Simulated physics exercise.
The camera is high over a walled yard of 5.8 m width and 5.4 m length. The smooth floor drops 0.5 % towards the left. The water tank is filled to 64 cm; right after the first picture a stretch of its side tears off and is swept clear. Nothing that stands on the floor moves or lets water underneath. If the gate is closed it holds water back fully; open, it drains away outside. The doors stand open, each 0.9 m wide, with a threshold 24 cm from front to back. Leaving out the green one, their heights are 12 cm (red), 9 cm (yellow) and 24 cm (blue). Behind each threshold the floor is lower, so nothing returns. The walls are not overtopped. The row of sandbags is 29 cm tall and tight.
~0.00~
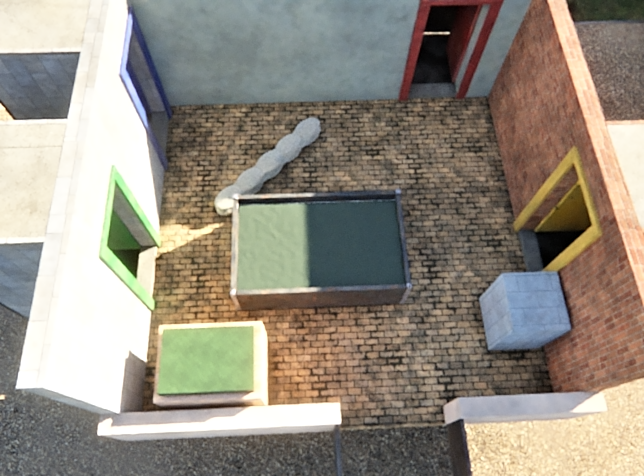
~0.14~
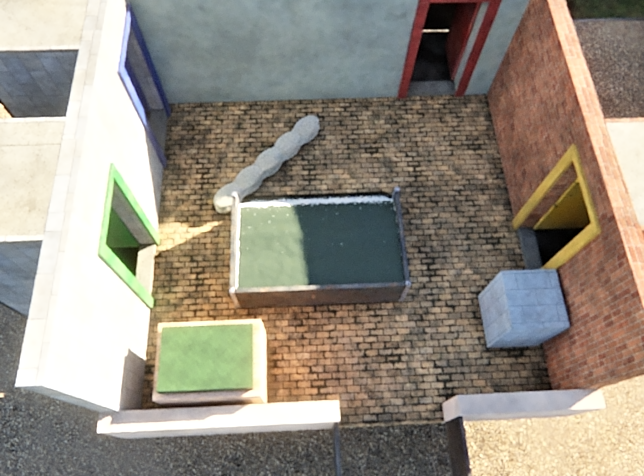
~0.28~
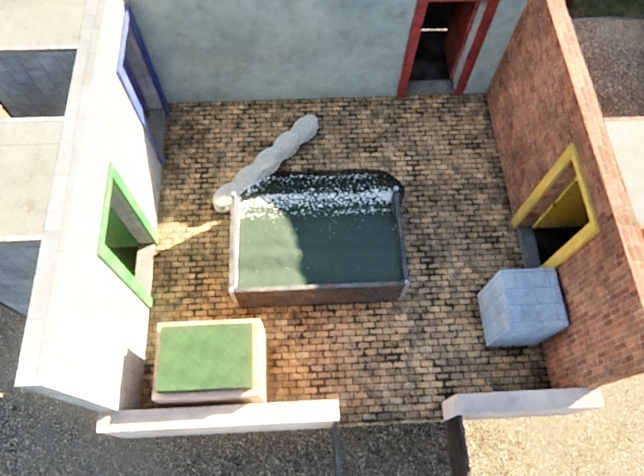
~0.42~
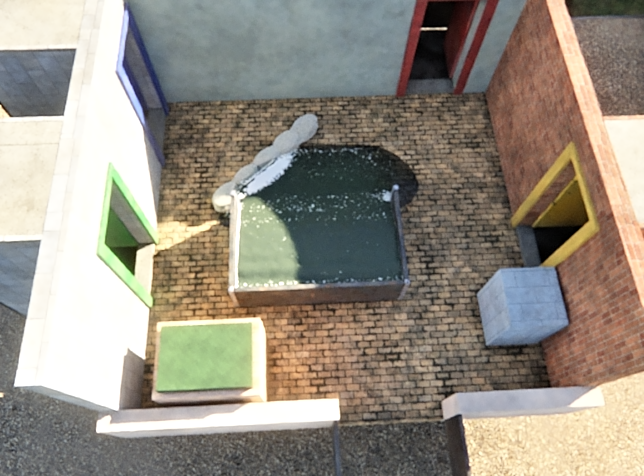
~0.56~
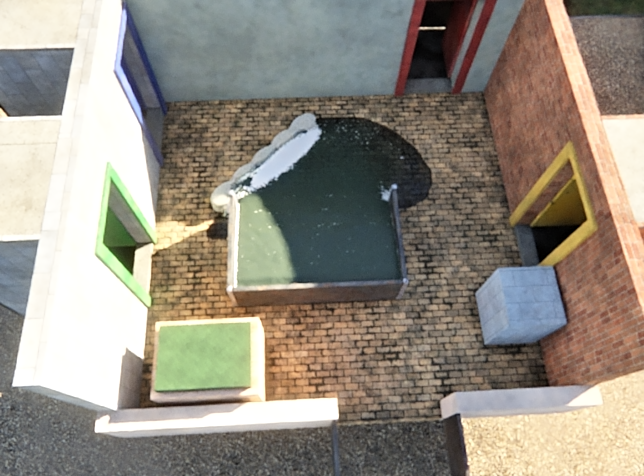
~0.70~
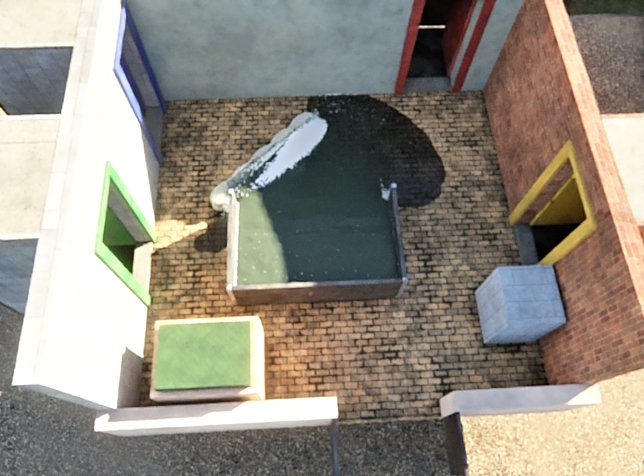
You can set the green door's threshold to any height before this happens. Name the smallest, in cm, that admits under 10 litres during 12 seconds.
About 6.5 cm.
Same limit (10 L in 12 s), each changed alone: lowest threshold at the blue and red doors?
Roughly 13.0 cm at blue and 23 cm at red.
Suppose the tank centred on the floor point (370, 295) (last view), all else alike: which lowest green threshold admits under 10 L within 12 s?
Then roughly 9.0 cm.
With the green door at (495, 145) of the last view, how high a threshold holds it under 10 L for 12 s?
About 26 cm.
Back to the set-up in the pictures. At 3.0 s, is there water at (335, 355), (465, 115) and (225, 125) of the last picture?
In turn: Dry, flooded, flooded.
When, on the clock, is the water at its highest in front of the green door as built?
At about 10.5 s.
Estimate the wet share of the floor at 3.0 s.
Some 55 per cent of it.
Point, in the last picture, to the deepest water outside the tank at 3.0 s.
Around (475, 106).
After 1.4 s water covers 35 % of the floor, deepest (48 cm) near (356, 102); it has not reached the green door.
After 3.0 s water covers 55 % of the floor, deepest (34 cm) near (475, 106); 3 cm at the green door, 0 litres in over its 7 cm threshold.
After 12.0 s water covers 95 % of the floor, deepest (10 cm) near (298, 154); 8 cm at the green door, 7 litres in over its 7 cm threshold.
At the green door as built, the water arrived by 1.7 s and peaked near 10 cm at 10.6 s.
Run again over the same 12 s with other heights there, 14 litres in over 6 cm, 7 litres over 7 cm. The limit of 10 litres is kept from about 6.5 cm up.
